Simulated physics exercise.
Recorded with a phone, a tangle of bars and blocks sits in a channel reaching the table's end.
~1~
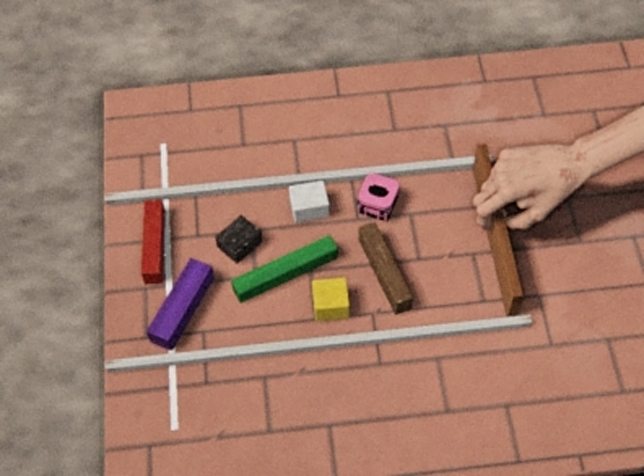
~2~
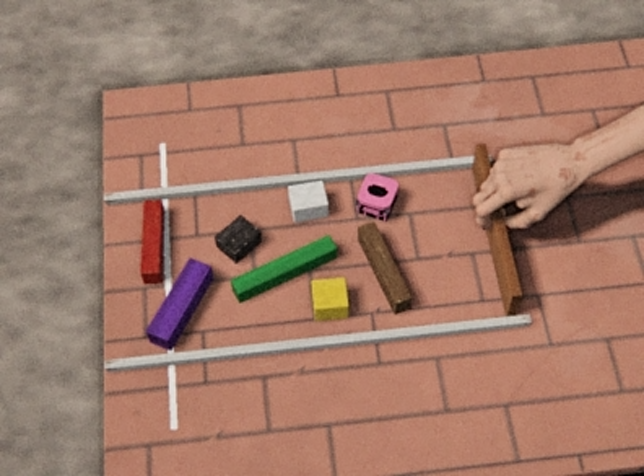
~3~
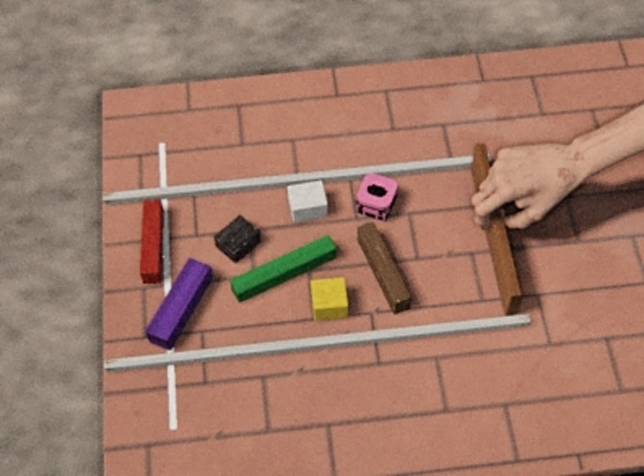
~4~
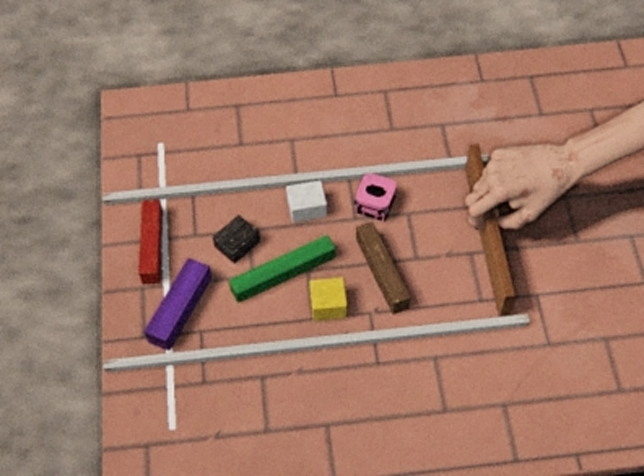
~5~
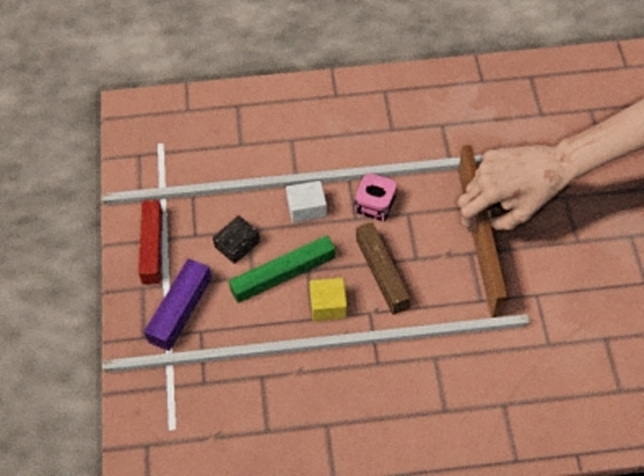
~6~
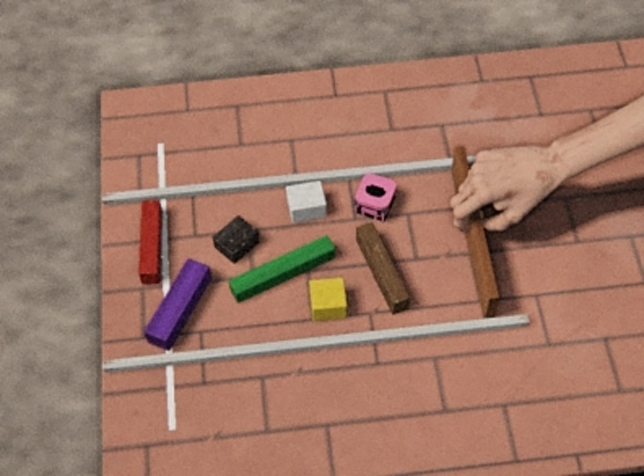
The clip shows coloured bars and blocks lying between two pale rails on a brick-patterned surface while a hand at the right grips a brown board, holds it nearly still, then slides it slightly left without touching the pieces.
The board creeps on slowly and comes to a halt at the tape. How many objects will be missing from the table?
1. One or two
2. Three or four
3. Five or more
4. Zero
One or two.
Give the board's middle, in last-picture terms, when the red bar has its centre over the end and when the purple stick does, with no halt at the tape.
(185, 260) and then (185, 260), give or take.
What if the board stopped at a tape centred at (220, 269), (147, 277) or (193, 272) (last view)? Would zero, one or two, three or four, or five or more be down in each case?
Well, going through them: Zero, then at least five, then none.
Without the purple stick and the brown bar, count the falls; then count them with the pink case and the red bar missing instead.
First 1, second 1.
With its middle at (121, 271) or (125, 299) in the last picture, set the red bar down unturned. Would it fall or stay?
Trial 1: Off; trial 2: Off.
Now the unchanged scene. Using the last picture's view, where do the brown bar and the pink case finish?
Near (157, 291) and (146, 226).
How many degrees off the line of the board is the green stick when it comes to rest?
Out of line by around 35°.
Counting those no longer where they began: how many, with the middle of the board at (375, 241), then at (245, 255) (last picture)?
Counts: 2 and 7.
A little later, none off yet; red bar at rest near (151, 242); purple stick at rest near (179, 304); black block at rest near (236, 239).
Next, none off yet; red bar at rest near (151, 242); purple stick moving near (171, 303); black block shifted about its own width near (210, 247).
When it is over, the number that fall off is one or two; down, purple stick and red bar.
